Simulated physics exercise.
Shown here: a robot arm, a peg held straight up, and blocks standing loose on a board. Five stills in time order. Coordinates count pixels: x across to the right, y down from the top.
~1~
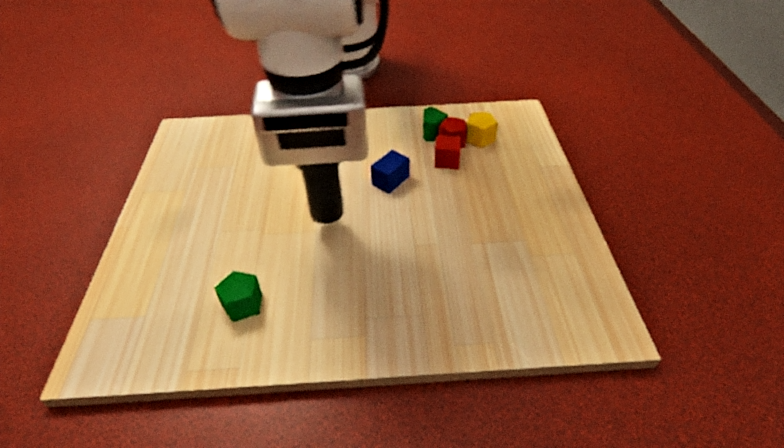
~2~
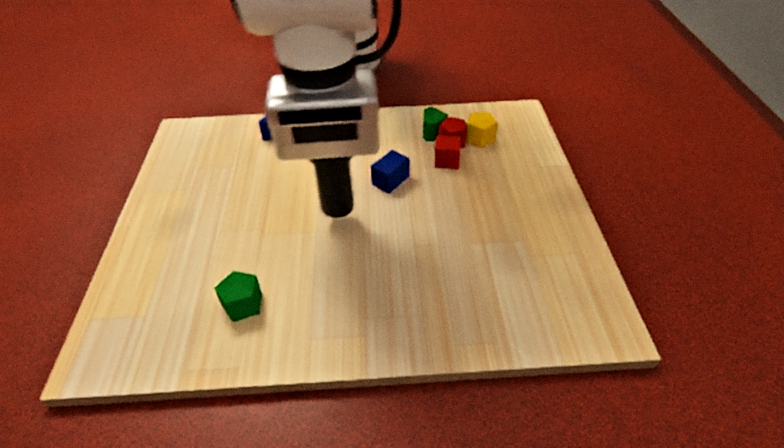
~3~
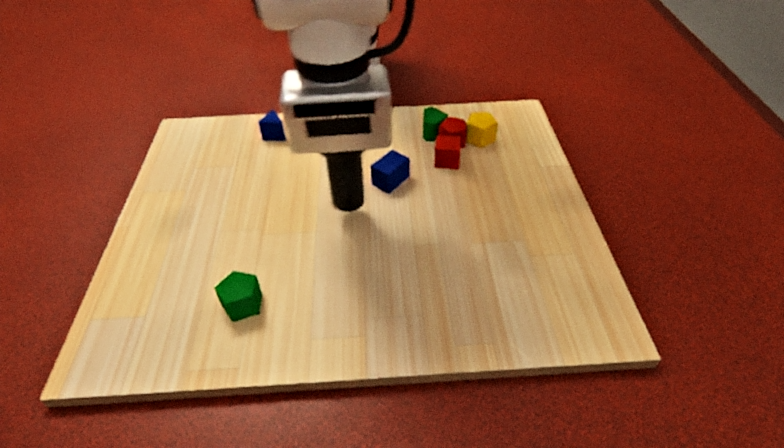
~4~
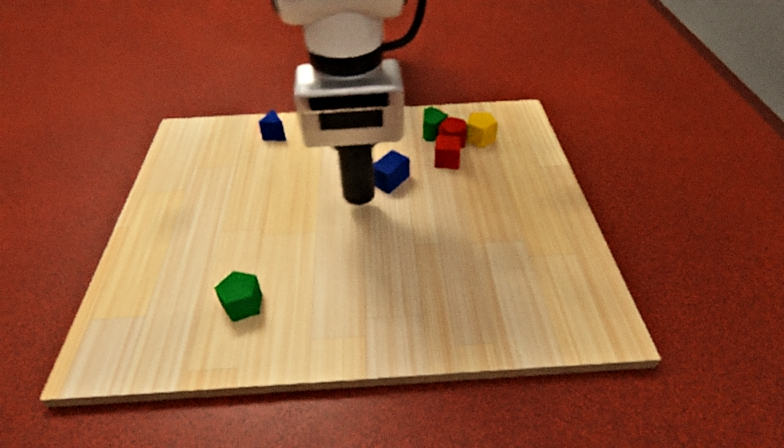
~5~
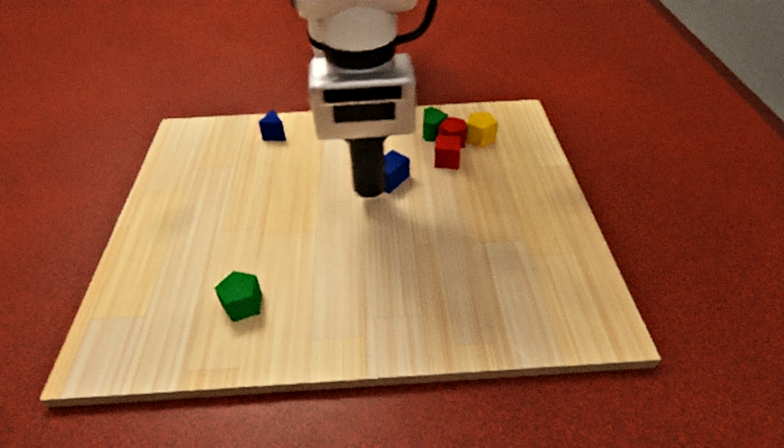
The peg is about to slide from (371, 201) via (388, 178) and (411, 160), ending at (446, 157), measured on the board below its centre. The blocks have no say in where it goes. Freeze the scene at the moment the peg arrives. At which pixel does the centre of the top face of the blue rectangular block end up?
Its top middle: (431, 120).
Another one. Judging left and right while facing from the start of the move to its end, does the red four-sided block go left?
It seems not.
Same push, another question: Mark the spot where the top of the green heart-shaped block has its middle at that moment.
Its top centre lands on (441, 104).
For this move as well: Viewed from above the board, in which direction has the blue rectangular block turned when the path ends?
Watching from overhead, you'd notice the blue rectangular block rotating counter-clockwise.
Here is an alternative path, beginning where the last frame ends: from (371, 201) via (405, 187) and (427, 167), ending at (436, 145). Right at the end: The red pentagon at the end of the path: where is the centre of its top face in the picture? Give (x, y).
By then it is at (463, 115).
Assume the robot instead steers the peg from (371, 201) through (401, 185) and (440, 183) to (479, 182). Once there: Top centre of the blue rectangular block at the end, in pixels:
I predict (412, 145).
On the path given first. One third of the way, peg (388, 164); blue rectangular block (407, 142).
Two thirds of the way, peg (413, 147); blue rectangular block (426, 124), turned 15° anticlockwise; green heart-shaped block (439, 109).
At the end, peg (447, 144); blue rectangular block (431, 120), turned 40° anticlockwise; green heart-shaped block (441, 104), turned 20° clockwise; red four-sided block (475, 143), turned 20° clockwise; red pentagon (457, 122), turned 15° clockwise.
